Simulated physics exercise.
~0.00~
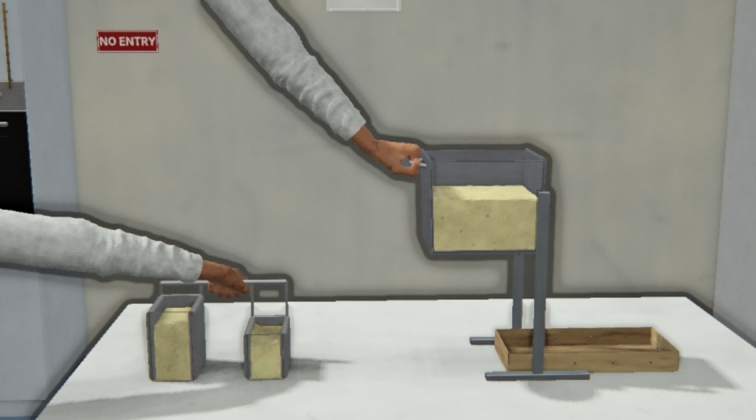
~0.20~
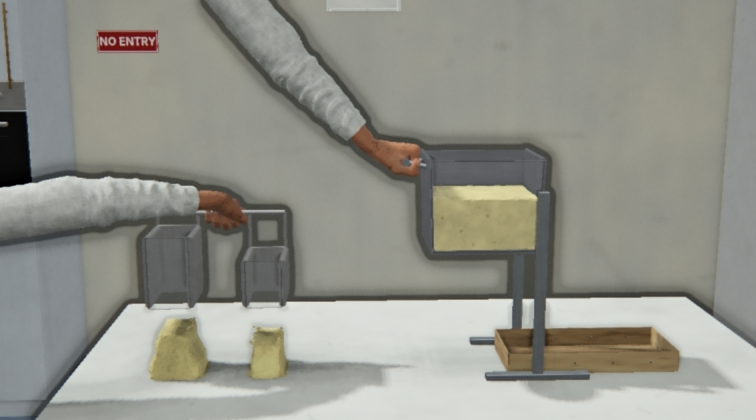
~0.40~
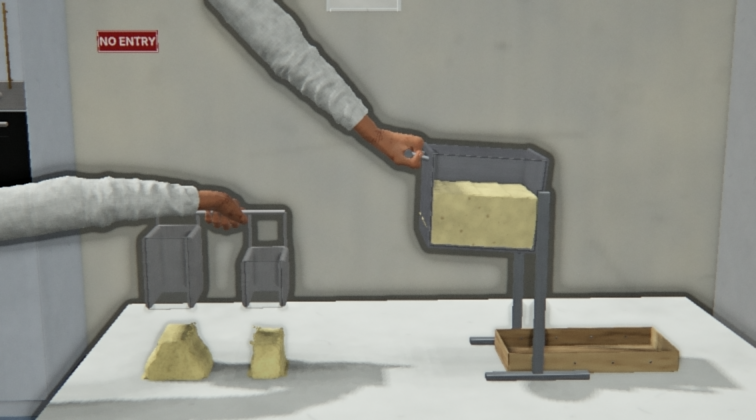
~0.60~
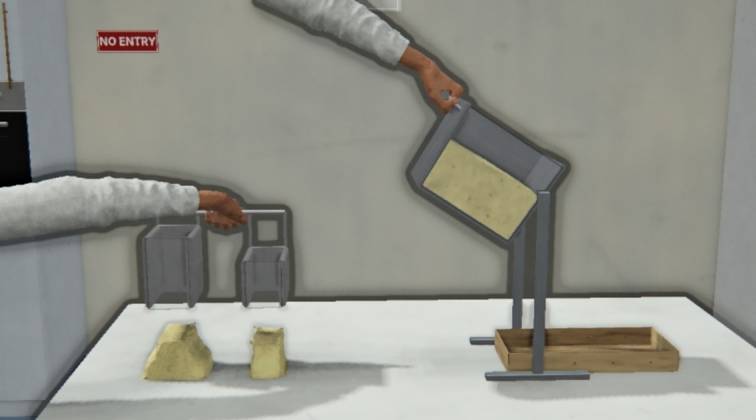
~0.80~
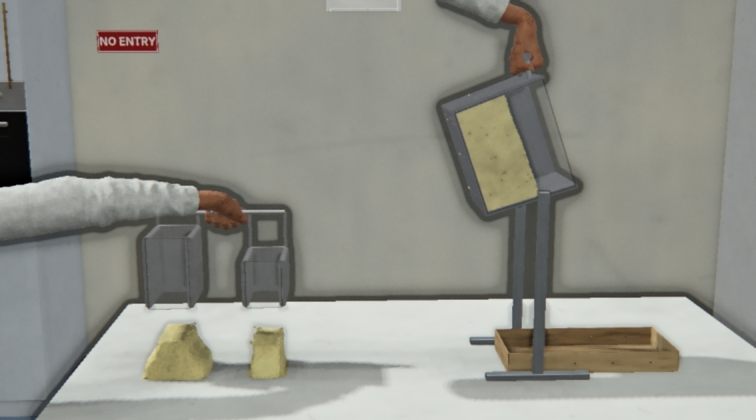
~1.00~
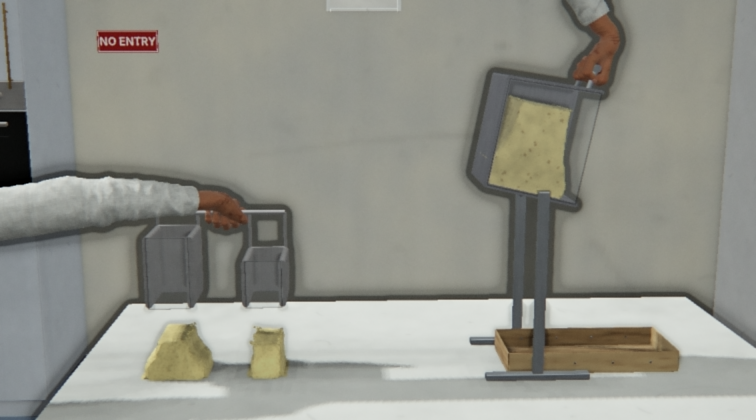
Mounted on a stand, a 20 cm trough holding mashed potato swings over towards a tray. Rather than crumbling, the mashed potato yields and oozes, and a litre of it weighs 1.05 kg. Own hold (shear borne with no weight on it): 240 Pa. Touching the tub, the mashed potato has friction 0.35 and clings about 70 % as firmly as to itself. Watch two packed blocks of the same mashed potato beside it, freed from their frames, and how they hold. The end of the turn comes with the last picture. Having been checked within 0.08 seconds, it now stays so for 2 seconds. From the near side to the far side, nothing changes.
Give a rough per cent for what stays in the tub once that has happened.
Roughly 30 per cent stays in the tub.
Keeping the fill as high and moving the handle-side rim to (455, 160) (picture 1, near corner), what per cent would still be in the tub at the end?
45 %.
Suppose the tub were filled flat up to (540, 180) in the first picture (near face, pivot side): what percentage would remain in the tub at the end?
That gives some 25 %.
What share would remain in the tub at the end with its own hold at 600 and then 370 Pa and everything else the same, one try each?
Try one gives 50 per cent, try two gives 40 per cent.
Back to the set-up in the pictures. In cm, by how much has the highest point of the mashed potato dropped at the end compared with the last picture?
15 cm or so.
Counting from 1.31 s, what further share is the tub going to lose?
Roughly 8 %.
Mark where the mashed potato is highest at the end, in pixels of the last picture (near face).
Highest point: Approx. (538, 170).
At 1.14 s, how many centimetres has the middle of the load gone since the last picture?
The distance comes to some 9 cm.
After 1.14 s, the tub is at 101 degrees and holds 72 %.
After 1.31 s, the tub is at 101 degrees and holds 38 %.
After 1.48 s, the tub is at 101 degrees and holds 34 %.
After 1.65 s, the tub is at 101 degrees and holds 34 %.
After 3.00 s, the tub is at 101 degrees and holds 30 %.
